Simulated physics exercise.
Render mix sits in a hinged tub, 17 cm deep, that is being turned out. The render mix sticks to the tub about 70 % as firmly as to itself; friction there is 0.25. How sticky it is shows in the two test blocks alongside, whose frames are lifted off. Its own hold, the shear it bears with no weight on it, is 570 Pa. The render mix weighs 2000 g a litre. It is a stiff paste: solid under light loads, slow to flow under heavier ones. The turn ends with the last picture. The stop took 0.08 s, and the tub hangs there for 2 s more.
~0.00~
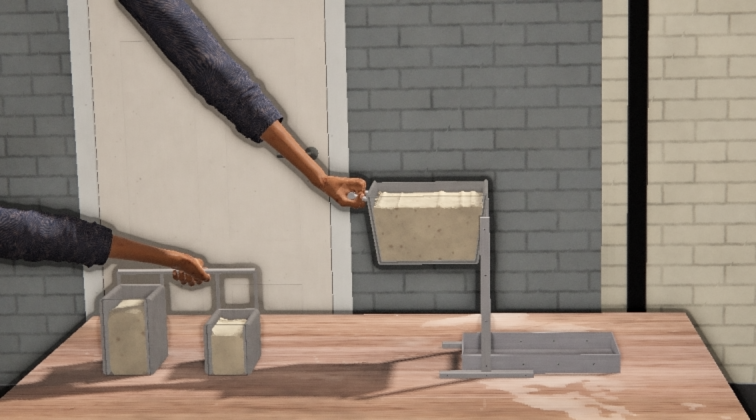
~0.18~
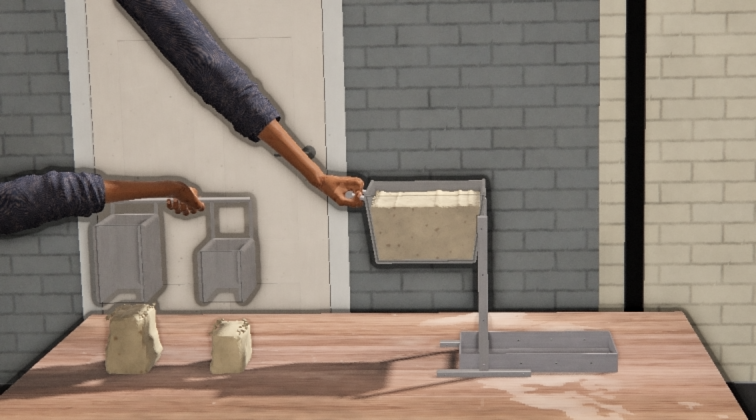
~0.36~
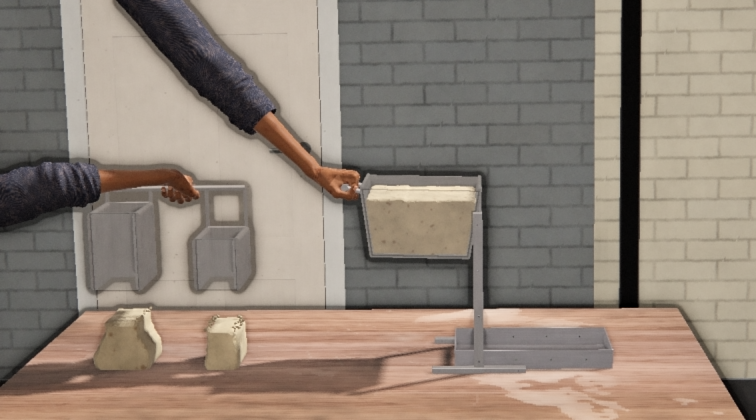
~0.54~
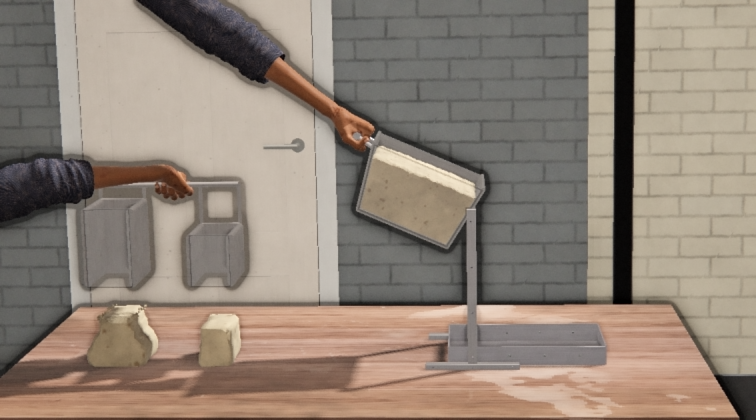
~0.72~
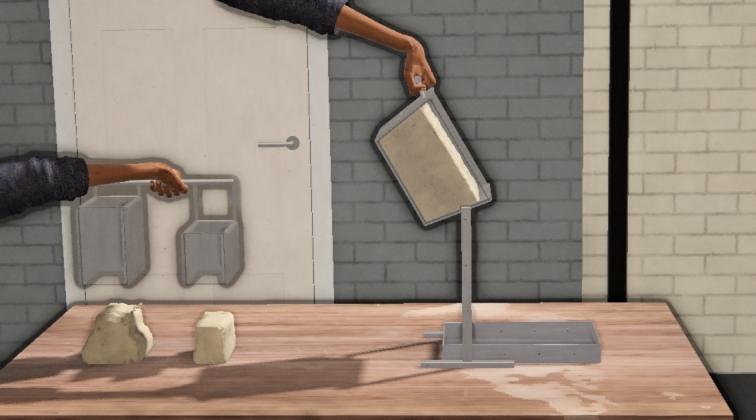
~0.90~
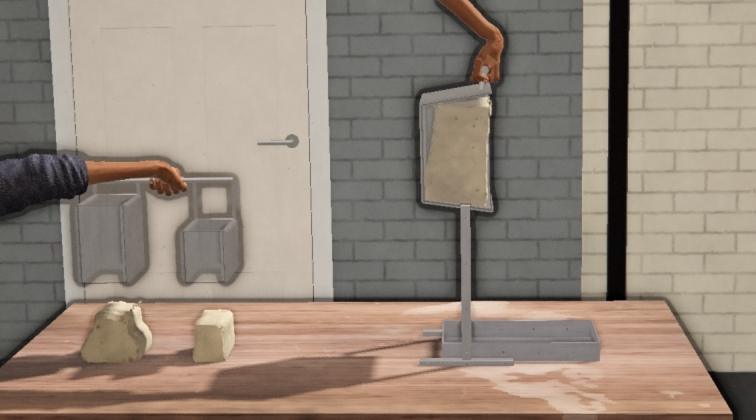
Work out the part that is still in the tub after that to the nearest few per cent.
It comes to some 33 %.
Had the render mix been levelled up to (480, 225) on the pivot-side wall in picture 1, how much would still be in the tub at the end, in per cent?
It would be near 45 %.
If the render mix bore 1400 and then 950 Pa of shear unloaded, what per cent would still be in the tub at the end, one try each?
In that order: 16 %, 35 %.
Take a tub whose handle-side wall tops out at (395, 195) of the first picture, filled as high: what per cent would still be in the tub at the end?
It would be near 40 %.
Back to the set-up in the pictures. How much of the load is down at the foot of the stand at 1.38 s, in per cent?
About 65 %.
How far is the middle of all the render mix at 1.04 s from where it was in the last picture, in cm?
Roughly 9 cm.
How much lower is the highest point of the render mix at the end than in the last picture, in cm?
Roughly 17 cm.
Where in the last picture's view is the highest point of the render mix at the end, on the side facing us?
Around (453, 174).
By 1.04 s, the tub is at 89 degrees and holds 62 %.
By 1.21 s, the tub is at 89 degrees and holds 33 %.
By 1.38 s, the tub is at 89 degrees and holds 33 %.
By 1.55 s, the tub is at 89 degrees and holds 33 %.
By 2.90 s, at the end, the tub is at 89 degrees and holds 33 %.
